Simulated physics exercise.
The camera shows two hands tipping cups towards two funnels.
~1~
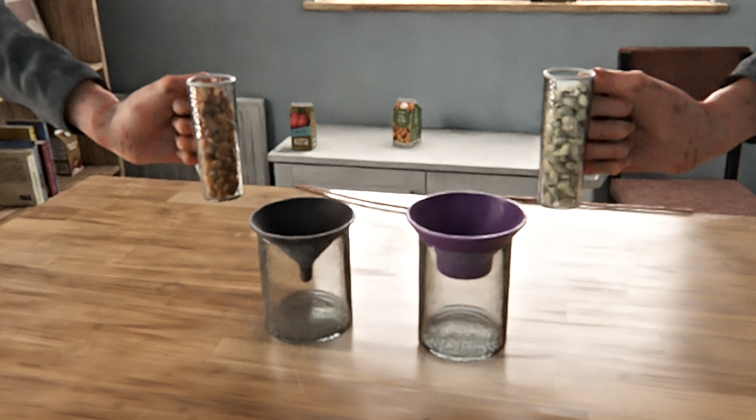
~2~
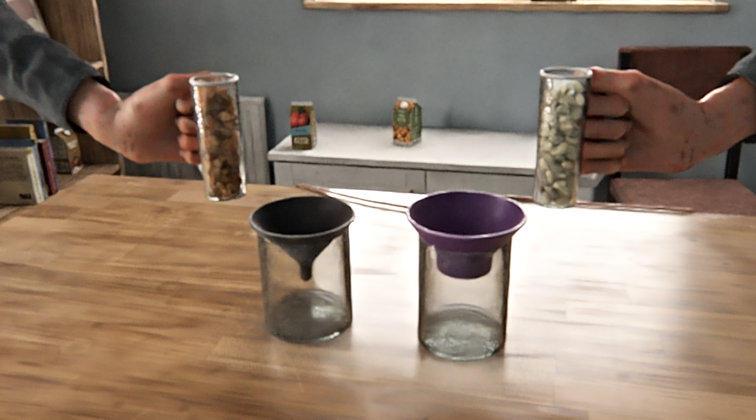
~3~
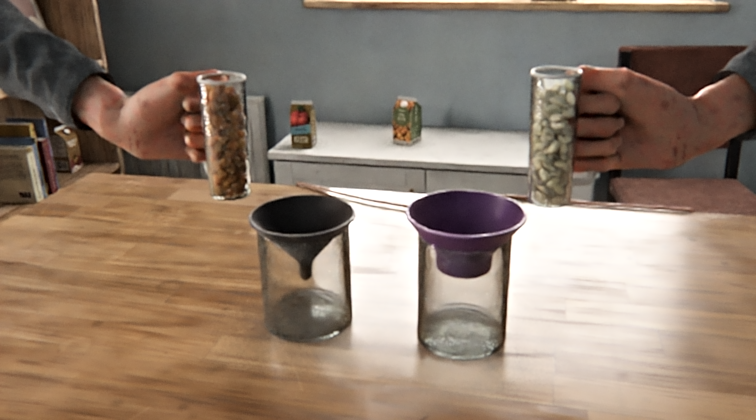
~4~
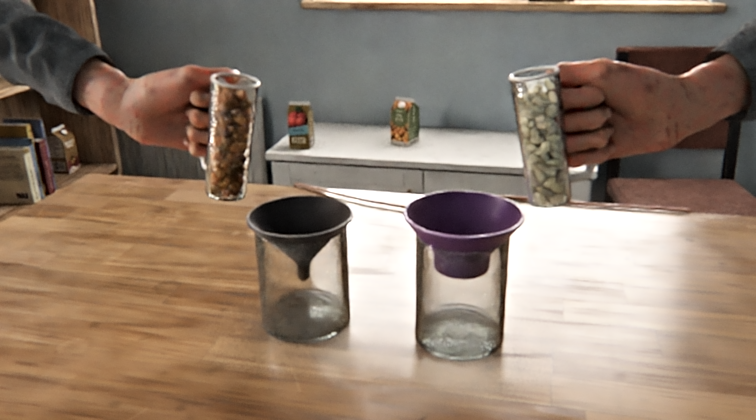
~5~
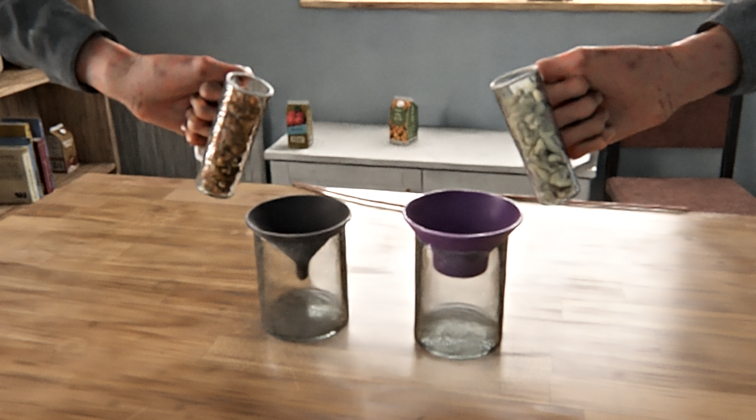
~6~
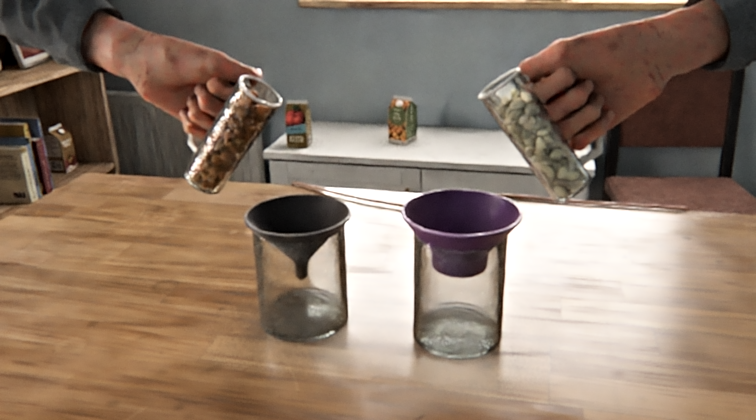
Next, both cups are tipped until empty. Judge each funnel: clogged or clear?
As I see it, left funnel: It is going to seize up. Right: It is going to stay open.
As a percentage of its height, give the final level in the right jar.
Estimated value: Around 20 per cent.
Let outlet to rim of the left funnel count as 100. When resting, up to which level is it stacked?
Fill level: Near 100 per cent.
Then, 0.42 s on from there, left, the whole lot still in the cup; right, the whole lot still in the cup.
Then, 0.79 s on from there, left, all but a few still in the cup, a little in or over the funnel; right, all but a few still in the cup, only a few down in the jar.
Then, 1.10 s on from there, left, near half still in the cup, near half in or over the funnel; right, near half still in the cup, near a quarter in or over the funnel, near a quarter down in the jar.
In the end, left, the whole lot stuck in the funnel, none at all down in the jar; right, the whole lot down in the jar.
